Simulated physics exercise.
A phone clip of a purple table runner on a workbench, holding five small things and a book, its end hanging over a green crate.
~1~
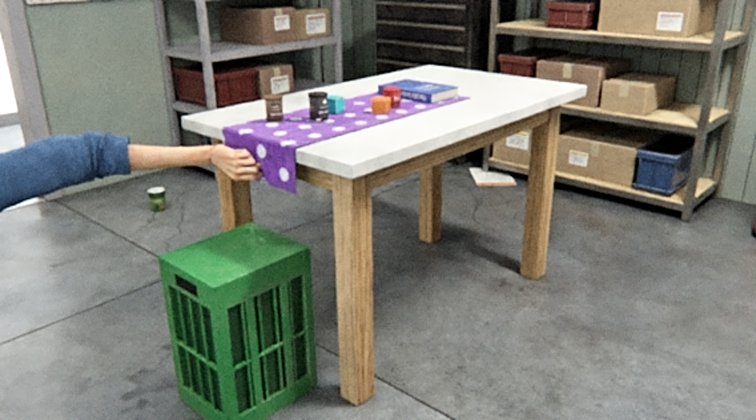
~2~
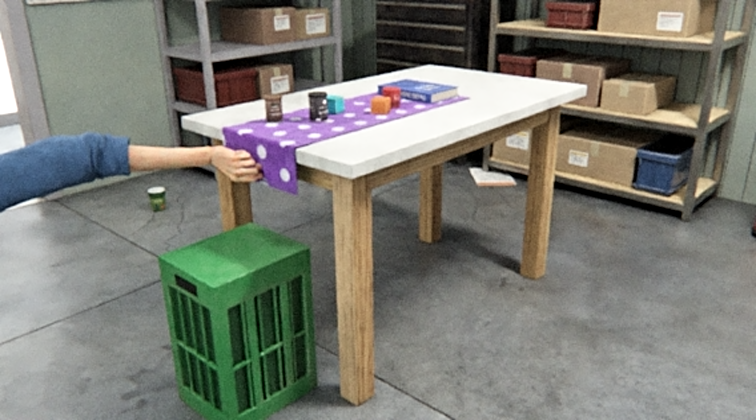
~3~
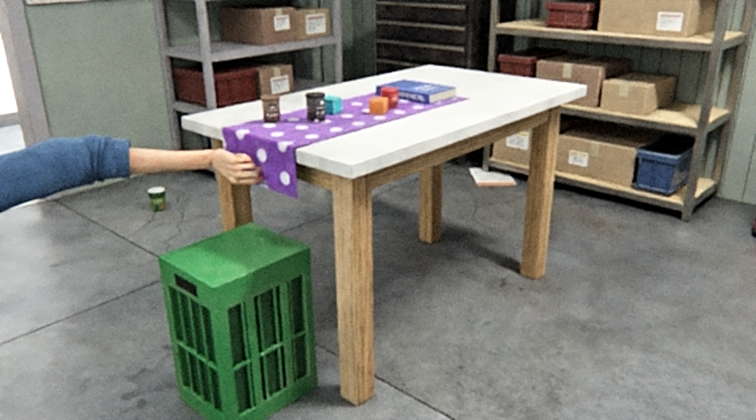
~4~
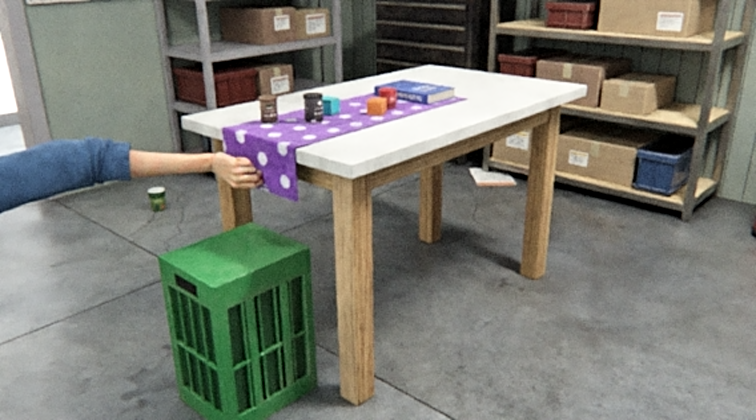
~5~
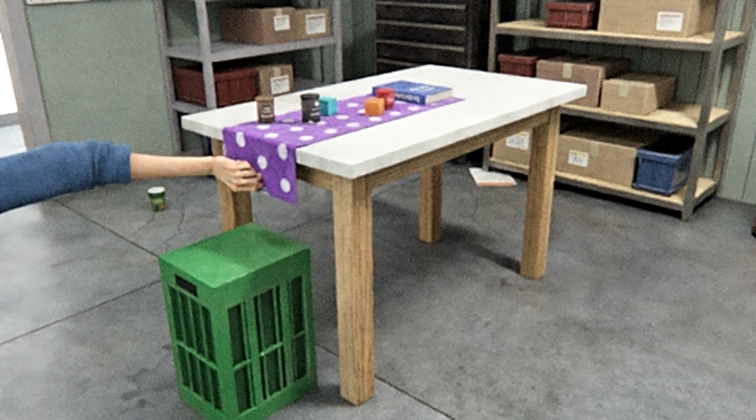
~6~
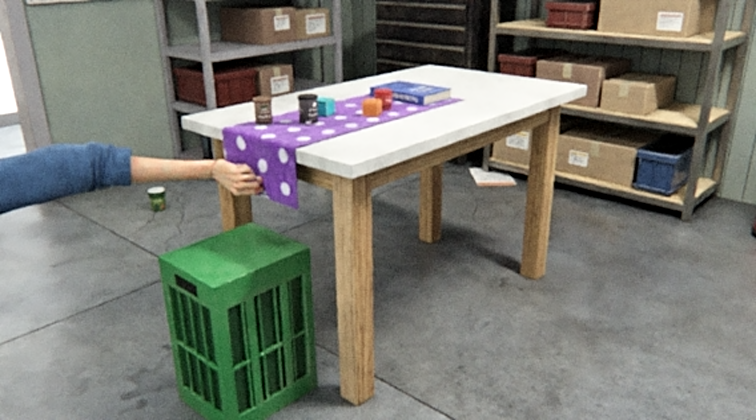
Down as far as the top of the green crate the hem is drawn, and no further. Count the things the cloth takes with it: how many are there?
One.
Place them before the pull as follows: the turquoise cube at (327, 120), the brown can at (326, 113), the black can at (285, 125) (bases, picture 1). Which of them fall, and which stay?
As for the turquoise cube, it stays aboard; the brown can stays aboard; the black can goes off.
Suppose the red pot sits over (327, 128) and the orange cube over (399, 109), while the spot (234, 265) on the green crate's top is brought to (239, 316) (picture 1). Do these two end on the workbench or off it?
Red pot: Lost; orange cube: Safe.
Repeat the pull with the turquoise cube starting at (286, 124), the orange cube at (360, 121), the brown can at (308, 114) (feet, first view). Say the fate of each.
The turquoise cube would end up off, the orange cube would stay in place, the brown can would stay in place.
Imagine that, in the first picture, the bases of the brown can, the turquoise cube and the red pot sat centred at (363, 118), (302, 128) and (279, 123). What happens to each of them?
First the brown can: It is still up there. Next the turquoise cube: It ends off the top. Last the red pot: It ends off the top.
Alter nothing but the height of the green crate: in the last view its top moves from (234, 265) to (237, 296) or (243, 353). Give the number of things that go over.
If so, 2 and 4.
Early on, hem near (262, 218); all still up.
Midway, hem on the crate; brown can gone.
Finally, hem on the crate; brown can gone. The workbench loses one.
